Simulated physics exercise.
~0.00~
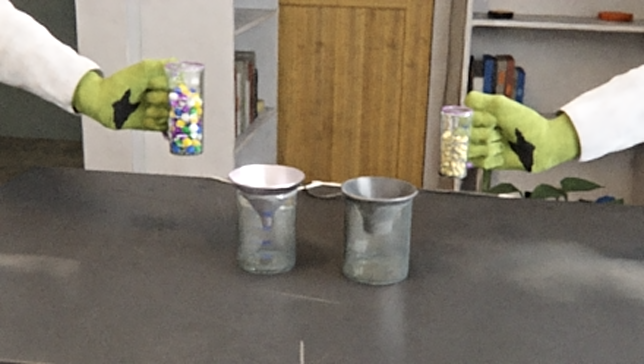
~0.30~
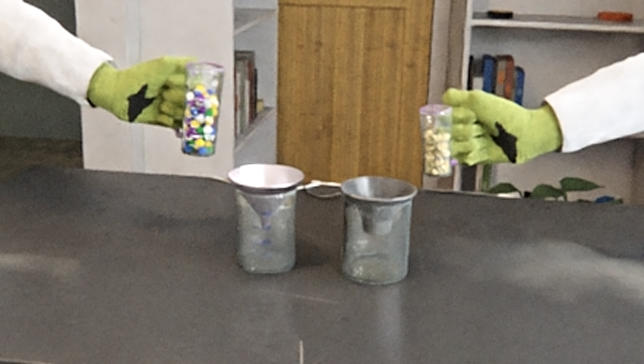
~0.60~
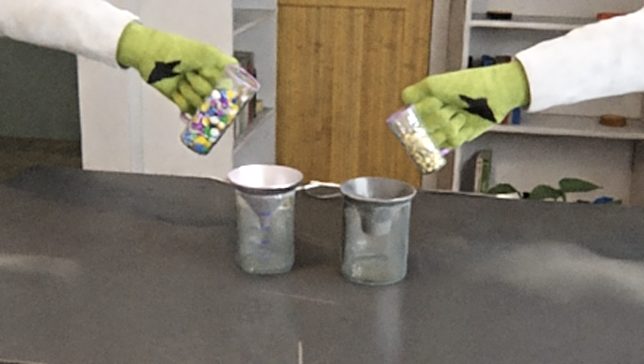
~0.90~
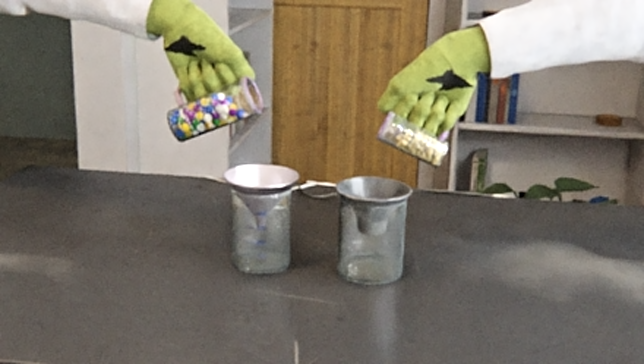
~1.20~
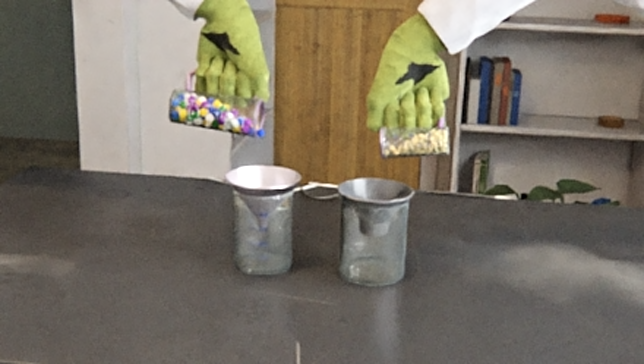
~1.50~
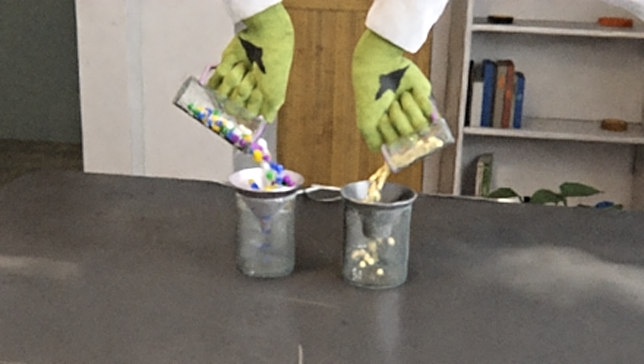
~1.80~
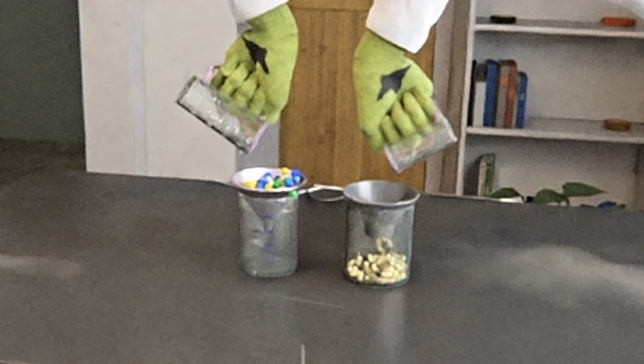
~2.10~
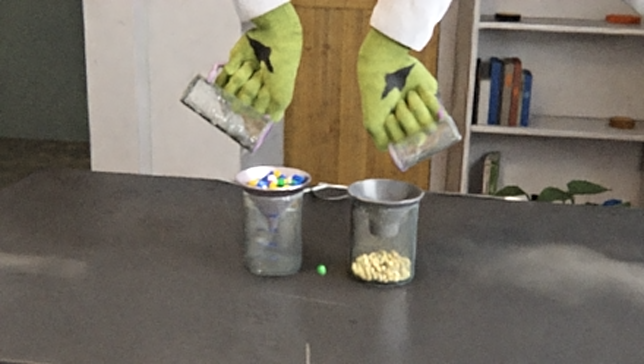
In the video, two green-gloved hands tip clear cups over funnels set in glass jars. The pale pieces on the right drop through into their jar, while the multicoloured pieces on the left pile up in their funnel, with one green piece ending up on the table.
